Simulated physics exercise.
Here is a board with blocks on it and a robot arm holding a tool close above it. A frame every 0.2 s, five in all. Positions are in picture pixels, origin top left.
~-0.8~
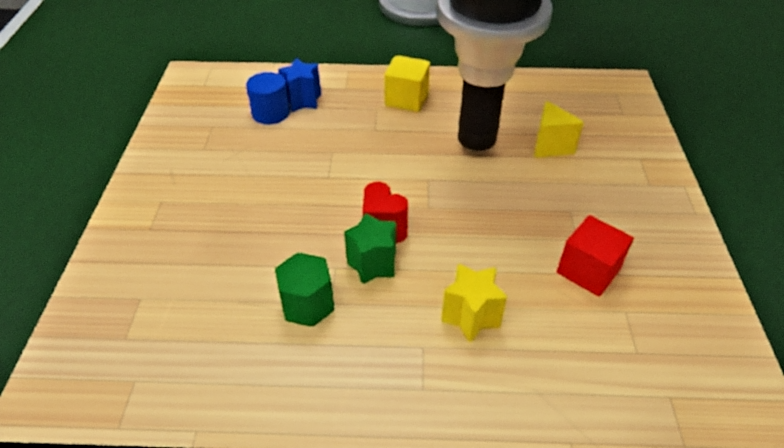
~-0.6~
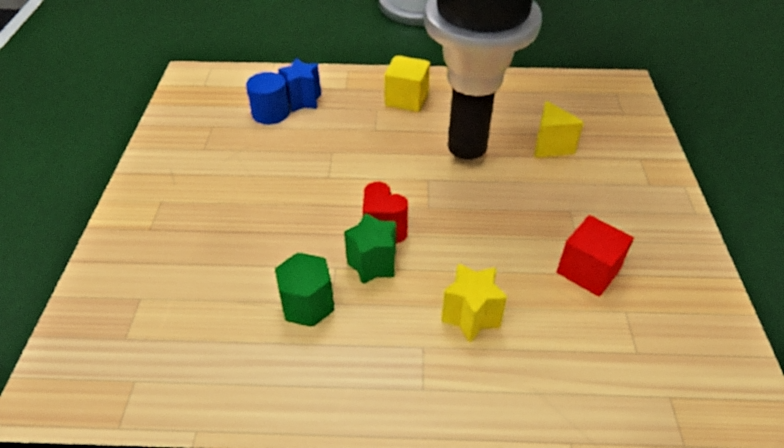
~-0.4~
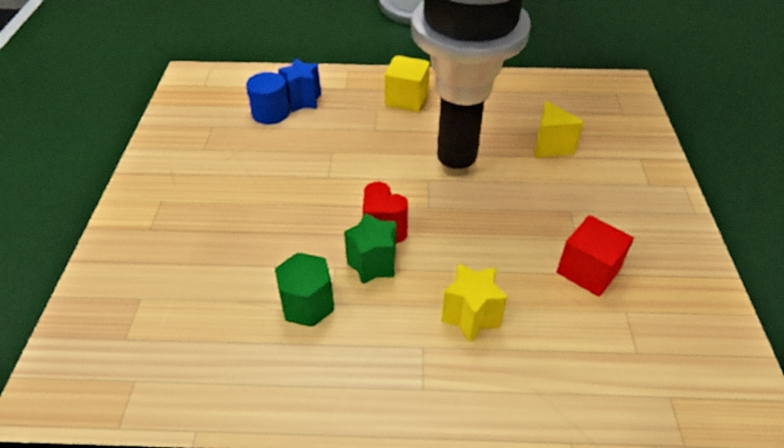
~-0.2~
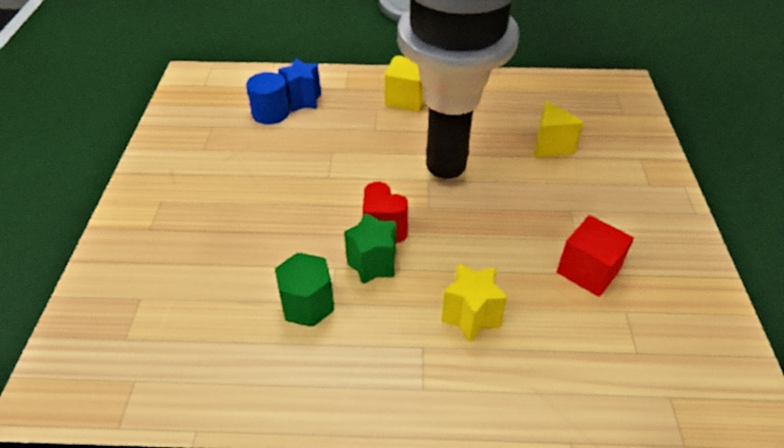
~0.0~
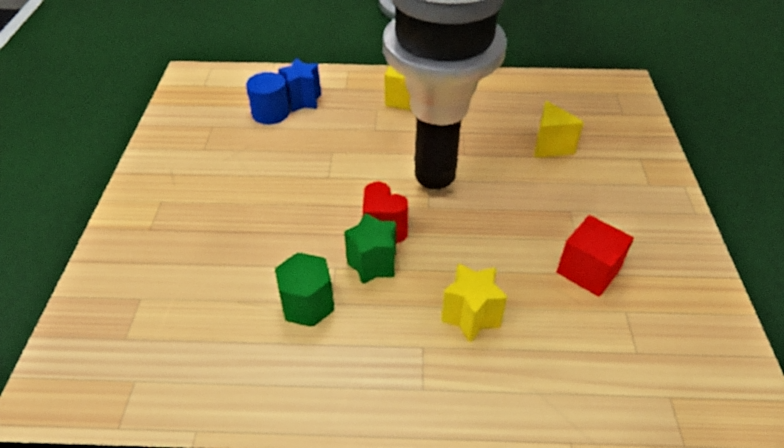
Robot arm with a black-tipped tool moving slowly left and toward the viewer above a wooden board of still, coloured blocks.
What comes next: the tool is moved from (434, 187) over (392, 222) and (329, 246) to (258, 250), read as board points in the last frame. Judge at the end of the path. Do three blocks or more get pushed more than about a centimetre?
No.
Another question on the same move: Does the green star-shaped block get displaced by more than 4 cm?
The answer is no.
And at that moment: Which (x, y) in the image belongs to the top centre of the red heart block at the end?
Around pixel (259, 251).
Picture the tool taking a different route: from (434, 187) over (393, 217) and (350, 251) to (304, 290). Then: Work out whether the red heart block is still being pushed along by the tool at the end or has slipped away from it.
It is driven along in front.
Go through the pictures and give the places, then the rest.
In the first frame, tool's lower end (477, 139); green hexagonal block (302, 273); green star-shaped block (372, 232); red heart block (383, 198).
In the second frame, tool (467, 148); blocks still.
In the third frame, tool (457, 157); blocks still.
In the fourth frame, tool (446, 166); blocks still.
In the fifth frame, tool (435, 176); green hexagonal block (302, 273); green star-shaped block (372, 232); red heart block (383, 198).
On the path given first. One third of the way, tool (391, 212); green star-shaped block (365, 242), turned 25° anticlockwise; red heart block (361, 211).
Two thirds of the way, tool (326, 235); green hexagonal block (300, 276); green star-shaped block (355, 256), turned 60° anticlockwise; red heart block (296, 239).
At the end, tool (255, 239); green hexagonal block (297, 279), turned 25° anticlockwise; green star-shaped block (355, 256), turned 60° anticlockwise; red heart block (259, 251), turned 55° anticlockwise.
